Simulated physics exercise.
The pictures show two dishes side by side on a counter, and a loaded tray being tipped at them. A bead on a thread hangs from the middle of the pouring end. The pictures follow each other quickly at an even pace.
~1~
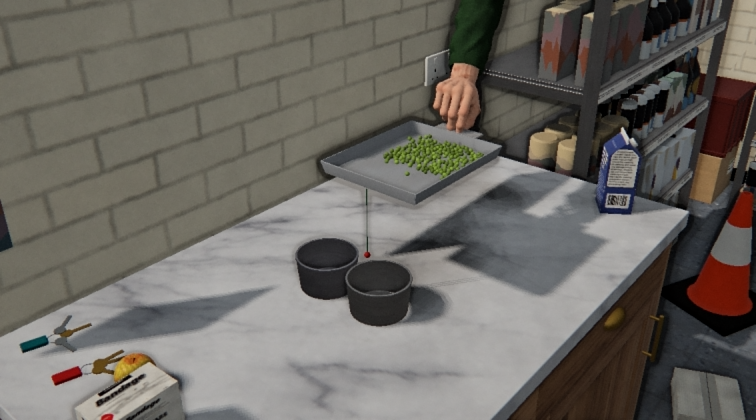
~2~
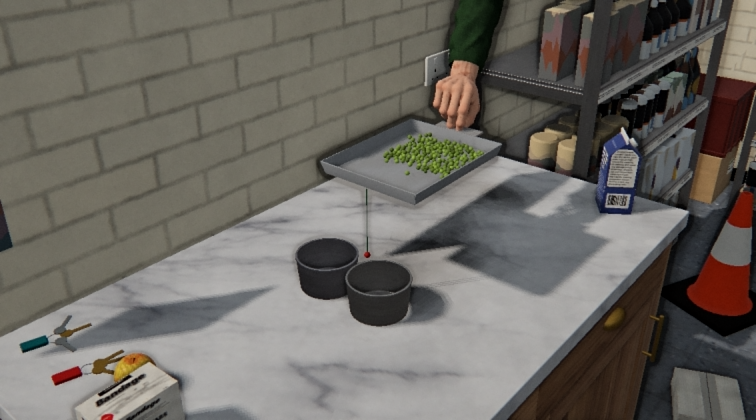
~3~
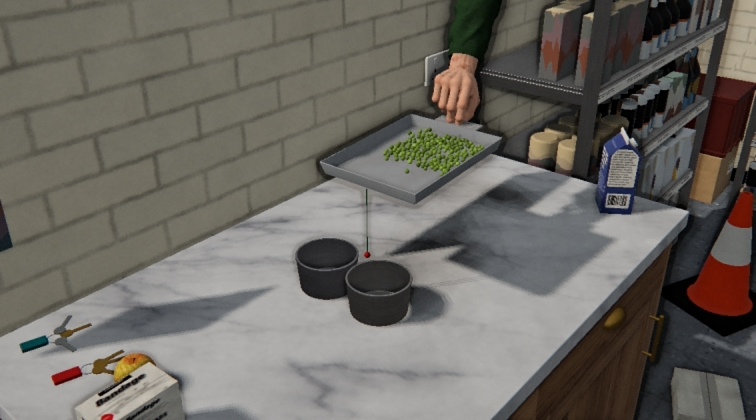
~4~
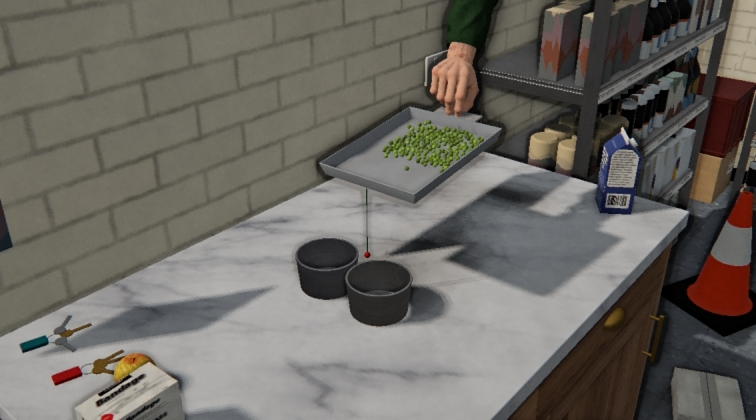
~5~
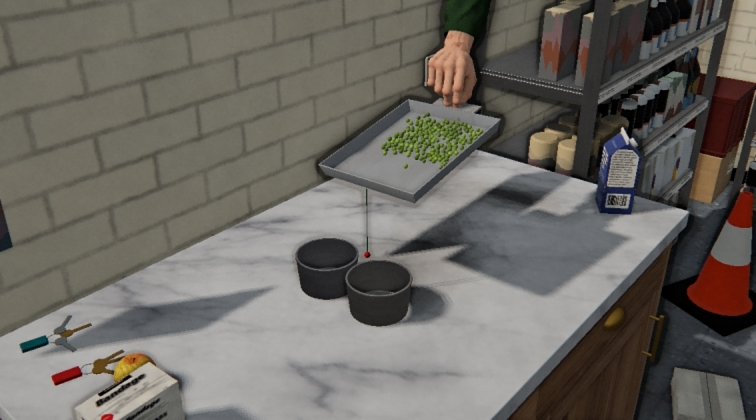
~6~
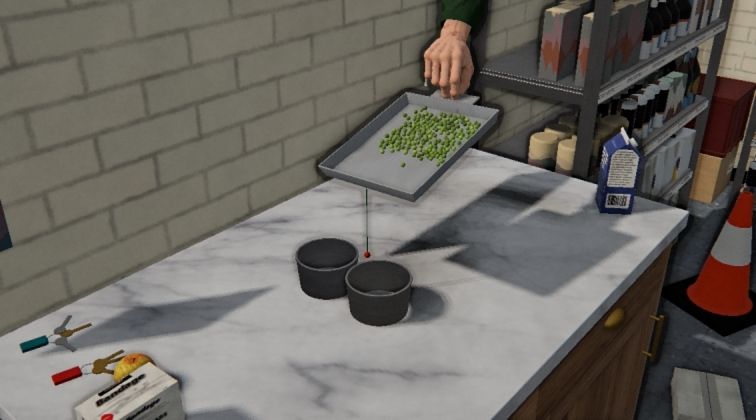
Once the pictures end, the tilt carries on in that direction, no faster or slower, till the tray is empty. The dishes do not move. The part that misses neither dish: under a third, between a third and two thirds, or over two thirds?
They take more than two thirds between them.
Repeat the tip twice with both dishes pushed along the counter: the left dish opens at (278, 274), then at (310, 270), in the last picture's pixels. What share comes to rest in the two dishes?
First some 10, then 60 per cent.
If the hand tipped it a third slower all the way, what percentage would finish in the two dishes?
About 80 per cent.
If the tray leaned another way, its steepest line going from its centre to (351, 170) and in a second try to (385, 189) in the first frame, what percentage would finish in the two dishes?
First some 90, then 60 per cent.
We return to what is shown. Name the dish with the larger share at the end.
More ends in left.
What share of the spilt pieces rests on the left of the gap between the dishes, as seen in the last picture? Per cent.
Close to 100 per cent.
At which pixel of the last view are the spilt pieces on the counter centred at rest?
Near (287, 322).
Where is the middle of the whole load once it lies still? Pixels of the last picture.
Roughly at (324, 285).
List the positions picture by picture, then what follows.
The first frame shows corners of the pouring end at (325, 161) and (415, 192), level; middle of the load at (435, 158), dried peas; left dish at (306, 279); right dish at (358, 304); bead on its thread at (367, 255).
The second frame shows corners of the pouring end at (325, 161) and (415, 192), level; middle of the load at (435, 156).
The third frame shows corners of the pouring end at (325, 162) and (414, 192), tipped barely, lowest at the left corner; middle of the load at (435, 153).
The fourth frame shows corners of the pouring end at (324, 163) and (413, 192), tipped a little, lowest at the left corner; middle of the load at (434, 147).
The fifth frame shows corners of the pouring end at (323, 164) and (413, 191), tipped a little, lowest at the left corner; middle of the load at (433, 141).
The sixth frame shows corners of the pouring end at (323, 165) and (412, 191), tipped clearly, lowest at the left corner; middle of the load at (428, 135), about a quarter on the move; left dish at (306, 279); right dish at (358, 304).
Soon, tray tipped steeply; most on the tray; a stray few in the right dish; a small part in the left dish; a stray few outside both; a small part in the air.
A while on, tray tipped past a quarter turn; about a quarter on the tray; a stray few in the right dish; about a quarter in the left dish; a small part outside both; about half in the air.
Towards the end, tray tipped past a quarter turn; a small part in the right dish; about two thirds in the left dish; about a quarter outside both.
Finally, tray tipped past a quarter turn; a small part in the right dish; about two thirds in the left dish; about a quarter outside both.
